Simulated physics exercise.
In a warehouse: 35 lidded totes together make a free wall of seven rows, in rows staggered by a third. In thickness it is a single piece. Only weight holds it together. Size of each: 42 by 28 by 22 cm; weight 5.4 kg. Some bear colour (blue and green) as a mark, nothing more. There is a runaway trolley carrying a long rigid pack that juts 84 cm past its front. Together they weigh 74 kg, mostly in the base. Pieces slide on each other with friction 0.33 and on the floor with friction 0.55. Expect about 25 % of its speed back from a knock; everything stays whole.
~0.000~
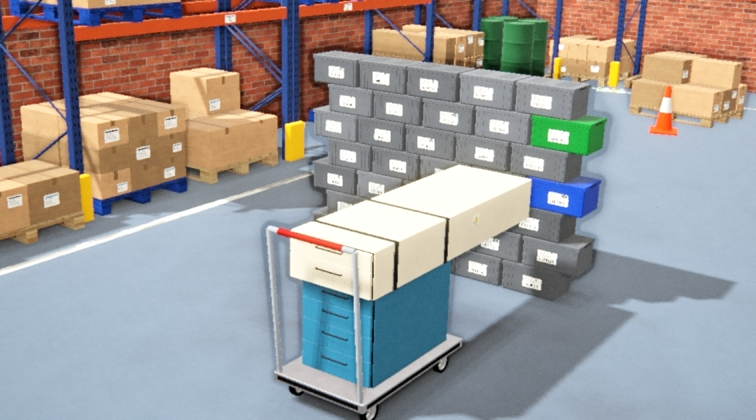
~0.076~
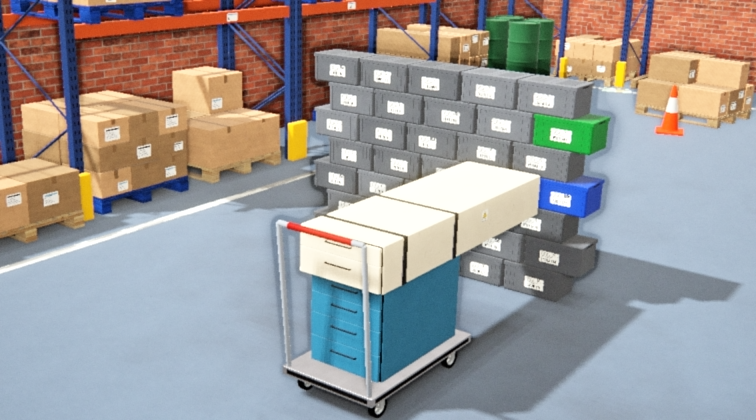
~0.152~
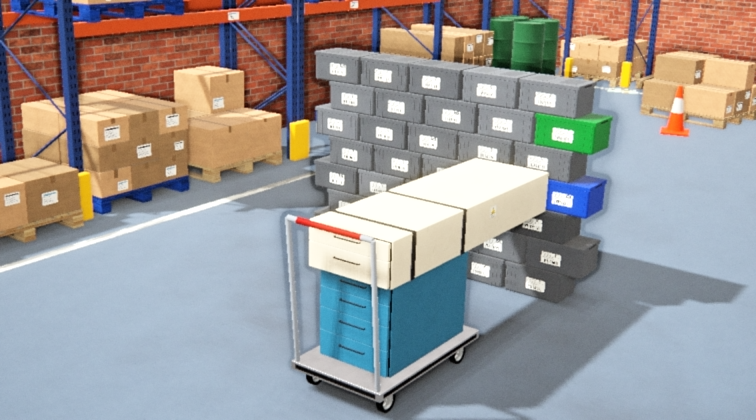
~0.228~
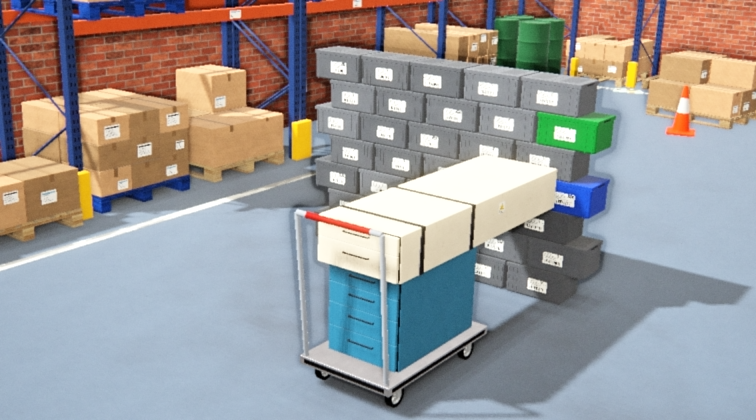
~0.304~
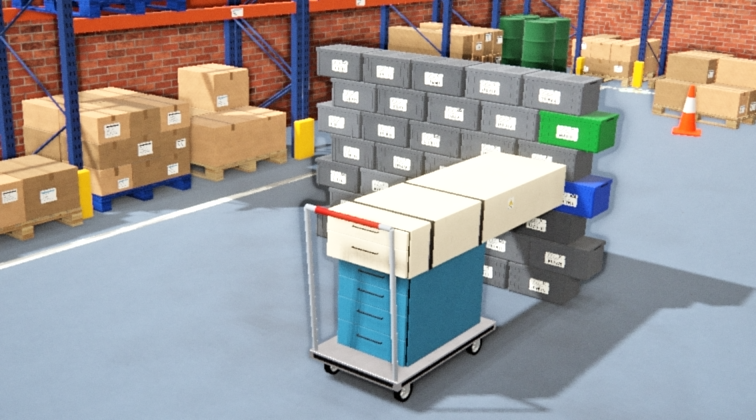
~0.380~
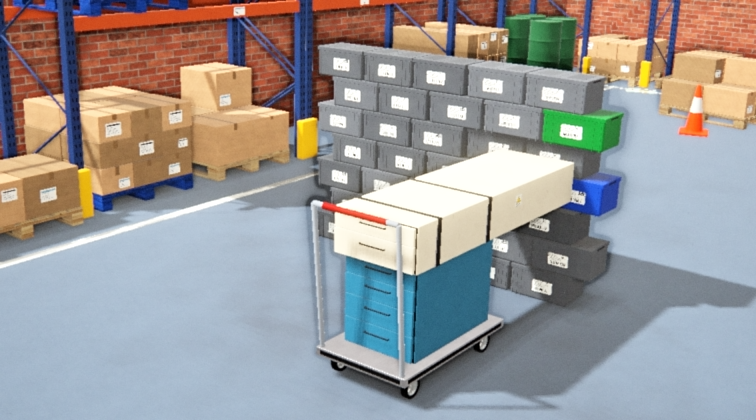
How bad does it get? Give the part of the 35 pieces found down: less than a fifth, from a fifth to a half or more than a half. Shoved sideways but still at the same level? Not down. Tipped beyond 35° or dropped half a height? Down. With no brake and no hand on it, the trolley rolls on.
I'd say the part that goes down is in the fifth-to-half band.
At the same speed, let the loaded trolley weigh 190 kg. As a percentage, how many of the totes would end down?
I'd put it near 20 in a hundred.
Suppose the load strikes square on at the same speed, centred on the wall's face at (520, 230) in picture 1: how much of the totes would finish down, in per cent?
Result if so: 0 per cent.
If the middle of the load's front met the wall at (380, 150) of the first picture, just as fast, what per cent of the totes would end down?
I'd put it at around 30 percent.
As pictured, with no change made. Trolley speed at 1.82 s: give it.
I'd put it at roughly 0.0 m/s.
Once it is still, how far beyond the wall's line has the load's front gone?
Something like 20 cm.
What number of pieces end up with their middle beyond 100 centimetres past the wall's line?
Estimate: Close to 6 pieces.
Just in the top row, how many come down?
That row gives 3 in all.
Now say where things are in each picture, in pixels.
In the first picture (each place is the centre of the face we see best; the camera moves round a little), load (527, 193) 40 cm short of the wall; green tote (559, 136); blue tote (554, 198); all as stacked.
In the second picture, load (536, 189) 30 cm short of the wall; green tote (562, 135).
In the third picture, load (544, 186) 20 cm short of the wall; green tote (564, 134).
In the fourth picture, load (552, 183) 11 cm short of the wall; green tote (566, 134).
In the fifth picture, load (561, 179) just touching; blue tote (563, 197).
In the sixth picture, load (569, 176) 6 cm into the wall's line; blue tote (571, 195) moved 7 cm; green tote (572, 131); 4 have shifted.
By 1.32 s, load 21 cm past the wall's line, still rolling; none of the 35 totes down, 12 disturbed; blue tote tilted 20°; green tote tilted 19°.
By 1.82 s, load 21 cm past the wall's line, stopped; 10 of the 35 totes down; blue tote on its side; green tote tilted 75°, 80 cm lower.
When it is over (2.8 s), load 21 cm past the wall's line, stopped; 10 of the 35 totes down; green tote on its side; blue tote on its side. That is 29 per cent. In pixels of the last frame, middles, green tote near (618, 239), blue tote near (587, 263).
